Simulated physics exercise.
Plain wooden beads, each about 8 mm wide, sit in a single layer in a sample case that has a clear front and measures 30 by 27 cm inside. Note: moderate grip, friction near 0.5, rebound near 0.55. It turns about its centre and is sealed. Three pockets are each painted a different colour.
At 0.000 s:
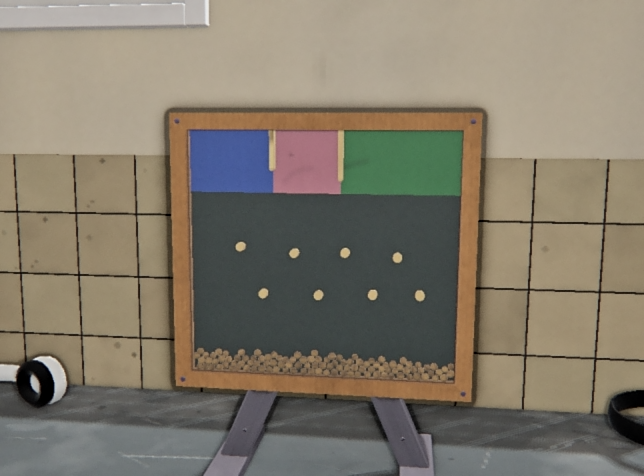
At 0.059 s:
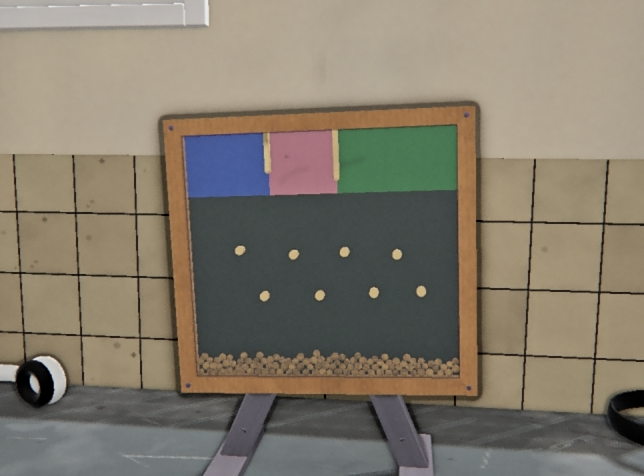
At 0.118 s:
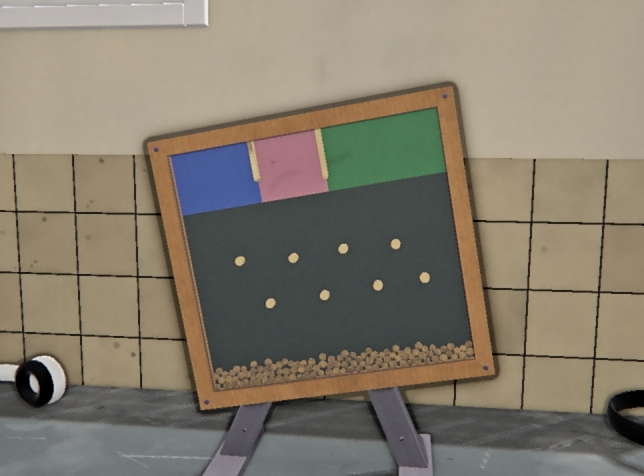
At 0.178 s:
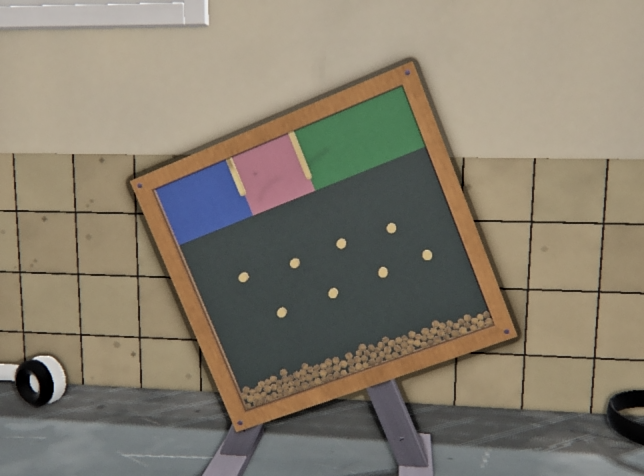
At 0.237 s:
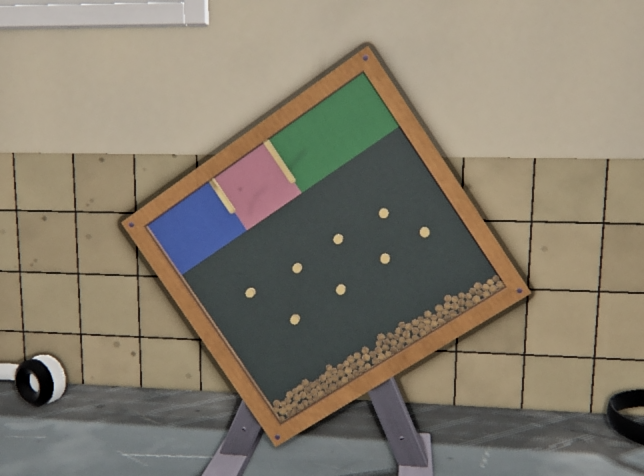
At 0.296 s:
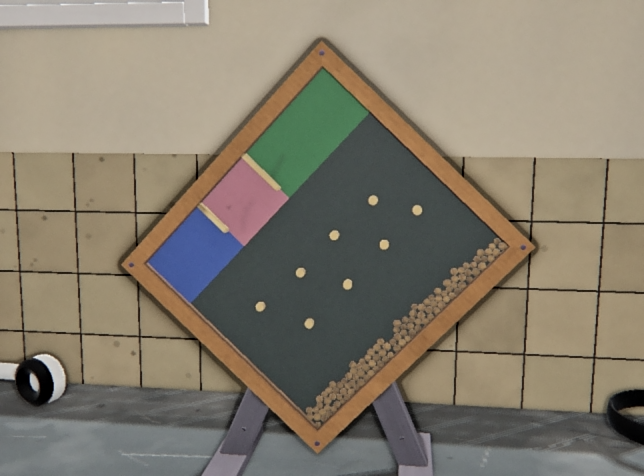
In a room with beige tiles halfway up the wall, a wood-framed case with a clear front stands on grey legs on a grey surface, seen straight on by a still camera. Blue, pink and green pockets line its top from left to right, above eight pale pegs and a layer of wooden beads. The case turns anticlockwise, slowly then faster, nearly onto one corner, while the beads stay banked along the same inner edge.
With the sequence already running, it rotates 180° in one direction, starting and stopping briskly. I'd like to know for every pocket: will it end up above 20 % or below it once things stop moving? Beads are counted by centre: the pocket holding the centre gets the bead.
Pink ends up below, blue ends up above, green ends up below.
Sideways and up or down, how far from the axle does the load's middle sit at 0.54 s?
Roughly 11 centimetres to the right and 7 centimetres below.
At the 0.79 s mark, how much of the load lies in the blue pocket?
The share there is some 50 per cent.
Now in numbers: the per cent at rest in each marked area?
Pink pocket 5, blue pocket 90, green pocket 0.
After 0.54 s, it stands 98° anticlockwise; the beads' middle is 11 cm right of and 7 cm below the centre; nothing in the marked areas.
After 0.79 s, it stands 150° anticlockwise; the beads' middle is 9 cm right of and 10 cm below the centre; blue 50 %.
After 1.01 s, it stands 180° anticlockwise; the beads' middle is 10 cm right of and 10 cm below the centre; blue 85 %.
Settled by 1.7 s, it stands 180° anticlockwise; pink 5 %, blue 90 %, green 0 %, elsewhere 5 %.
